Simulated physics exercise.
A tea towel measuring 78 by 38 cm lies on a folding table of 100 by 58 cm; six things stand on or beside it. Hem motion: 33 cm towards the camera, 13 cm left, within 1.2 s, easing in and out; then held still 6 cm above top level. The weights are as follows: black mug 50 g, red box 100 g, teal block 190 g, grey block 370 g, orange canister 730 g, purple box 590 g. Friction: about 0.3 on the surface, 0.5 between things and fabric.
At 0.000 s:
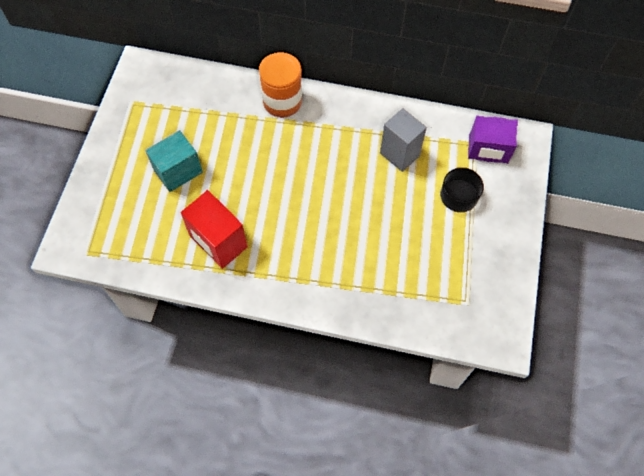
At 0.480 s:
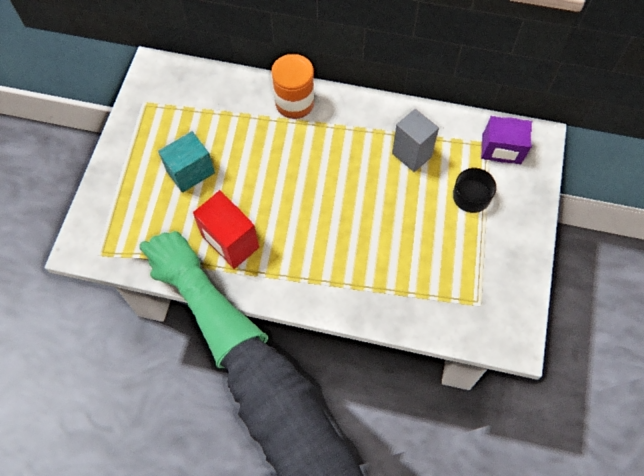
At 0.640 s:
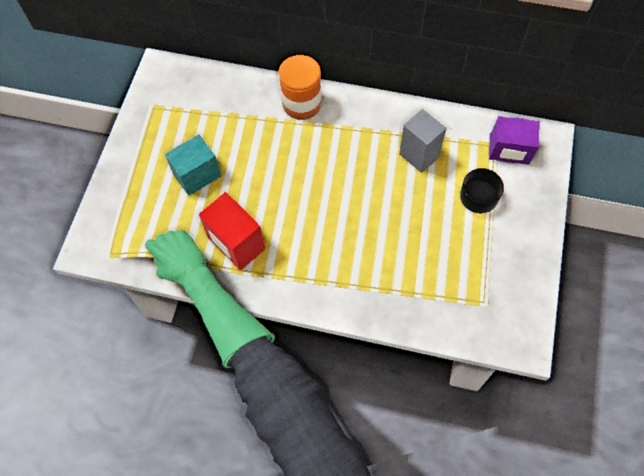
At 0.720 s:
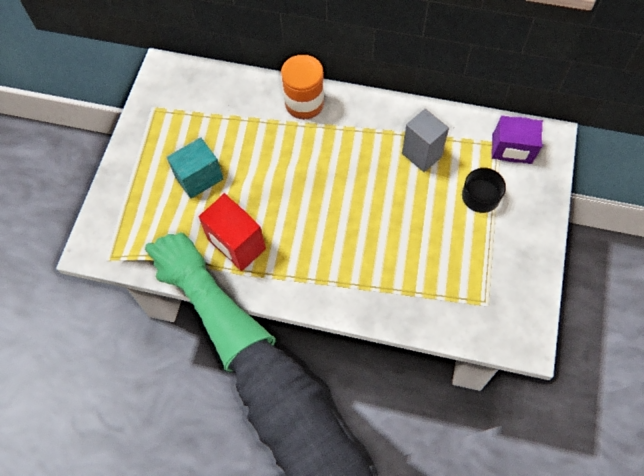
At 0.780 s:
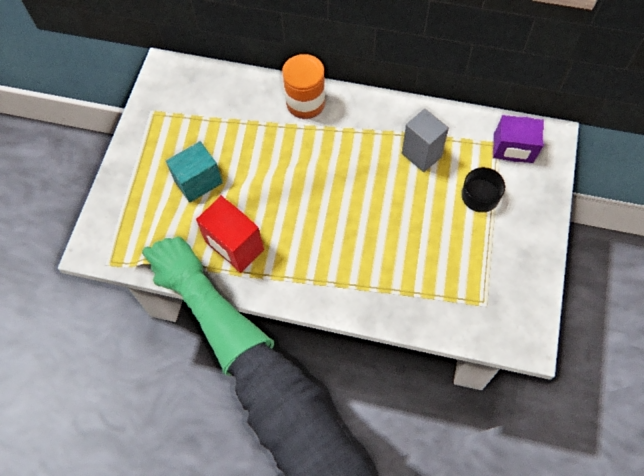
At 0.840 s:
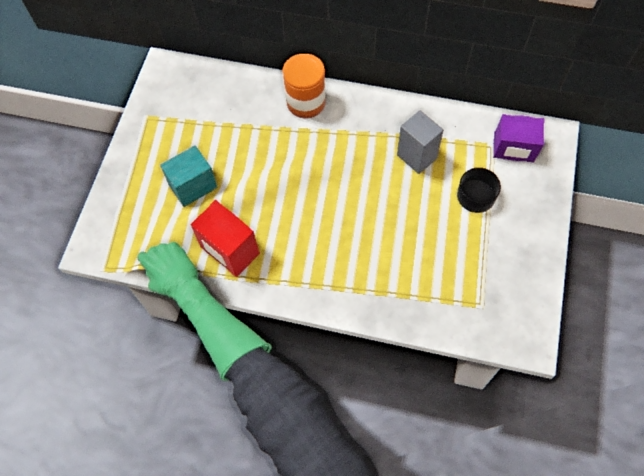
On a white table by a dark wall, a green-gloved hand gripped a striped yellow cloth's near-left corner and tugged it slightly toward the front left, carrying the blocks, red box and black cup along.
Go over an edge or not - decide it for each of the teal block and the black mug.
Result: The teal block will come off; the black mug will not come off.
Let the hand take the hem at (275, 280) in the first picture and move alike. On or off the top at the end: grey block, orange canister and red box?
Result: Grey block keeps its place; orange canister keeps its place; red box leaves the top.
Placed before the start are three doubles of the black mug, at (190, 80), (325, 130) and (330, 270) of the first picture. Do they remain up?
Taking them one by one: Is left on top, then is left on top, then is lost.
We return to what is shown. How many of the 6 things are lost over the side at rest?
After counting, the figure is 2.
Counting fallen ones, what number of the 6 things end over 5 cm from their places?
Tally: 4.
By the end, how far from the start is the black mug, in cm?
I'd say around 40 cm for the black mug.
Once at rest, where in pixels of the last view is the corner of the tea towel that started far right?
It settles at roughly (347, 230).
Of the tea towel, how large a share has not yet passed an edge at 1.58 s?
About 45 per cent.
At 1.1 s, 90 % of the tea towel is still over the top; teal block 16 cm off its start, black mug 10 cm off its start, red box 13 cm off its start.
At 1.3 s, 65 % of the tea towel is still over the top; teal block 28 cm off its start, black mug 19 cm off its start, red box 22 cm off its start.
At 1.6 s, 45 % of the tea towel is still over the top; teal block 40 cm off its start at (55, 301), black mug 29 cm off its start at (366, 250), red box 32 cm off its start at (130, 361).
At 1.8 s, 30 % of the tea towel is still over the top; teal block over the edge, black mug 36 cm off its start, grey block 39 cm off its start.
At 3.4 s, 30 % of the tea towel is still over the top; teal block over the edge, black mug 38 cm off its start at (330, 281), grey block 41 cm off its start at (259, 230), red box over the edge.
